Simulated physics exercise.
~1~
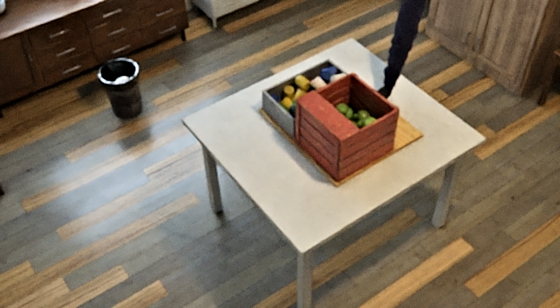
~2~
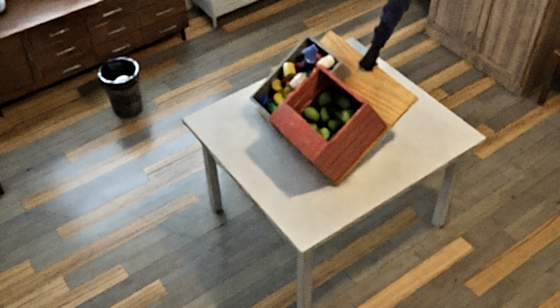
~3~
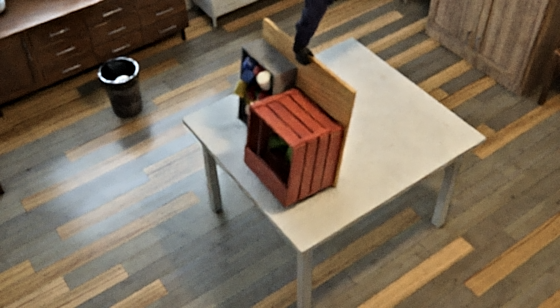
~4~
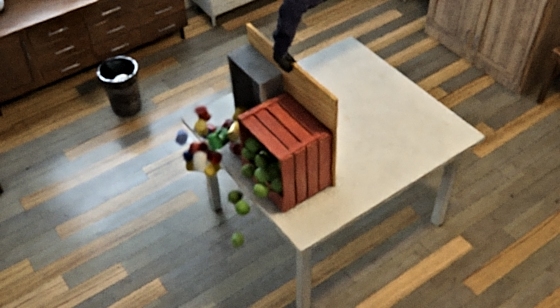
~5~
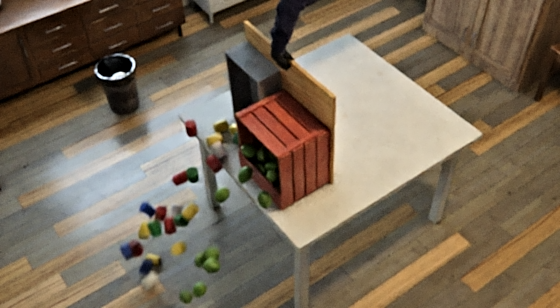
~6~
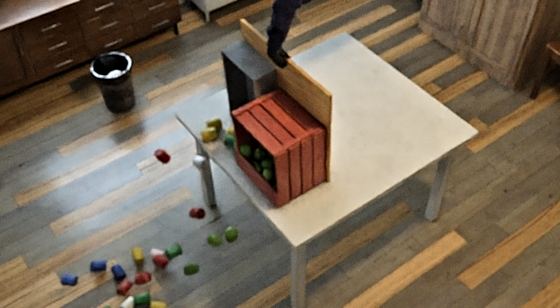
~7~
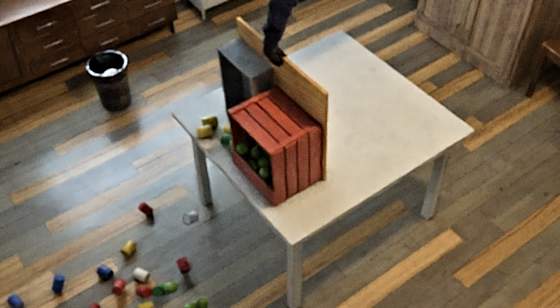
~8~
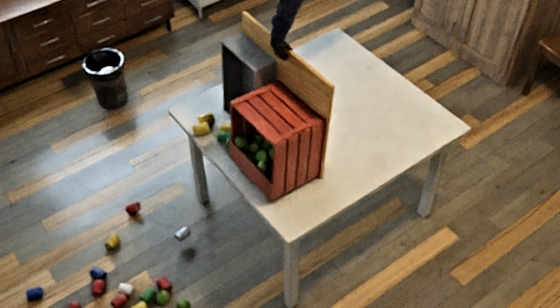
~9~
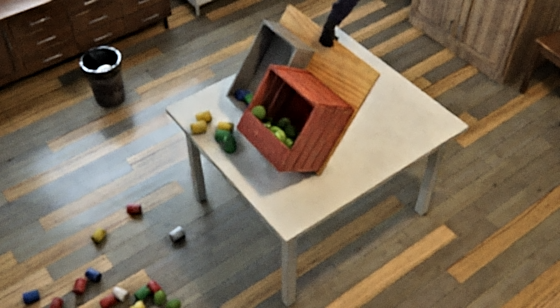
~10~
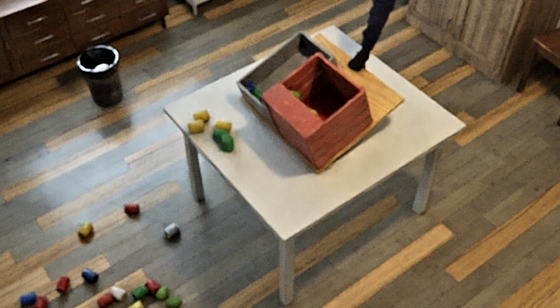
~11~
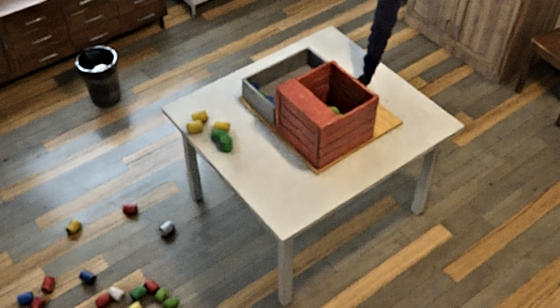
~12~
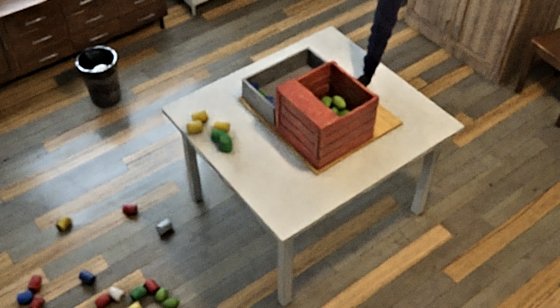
A dark-sleeved arm reaches from the top to a plywood board on a pale table, seen from above in a wood-floored room with drawers and a black bin at the left. A partly covered red tote of green limes and a grey tote of colourful jars sit fixed to the board. The arm tips the board up over its left edge until it stands upright. Jars and some limes pour off the table's left side and scatter across the floor. The board is lowered flat again, leaving limes in the red tote and a few spilled pieces on the tabletop.
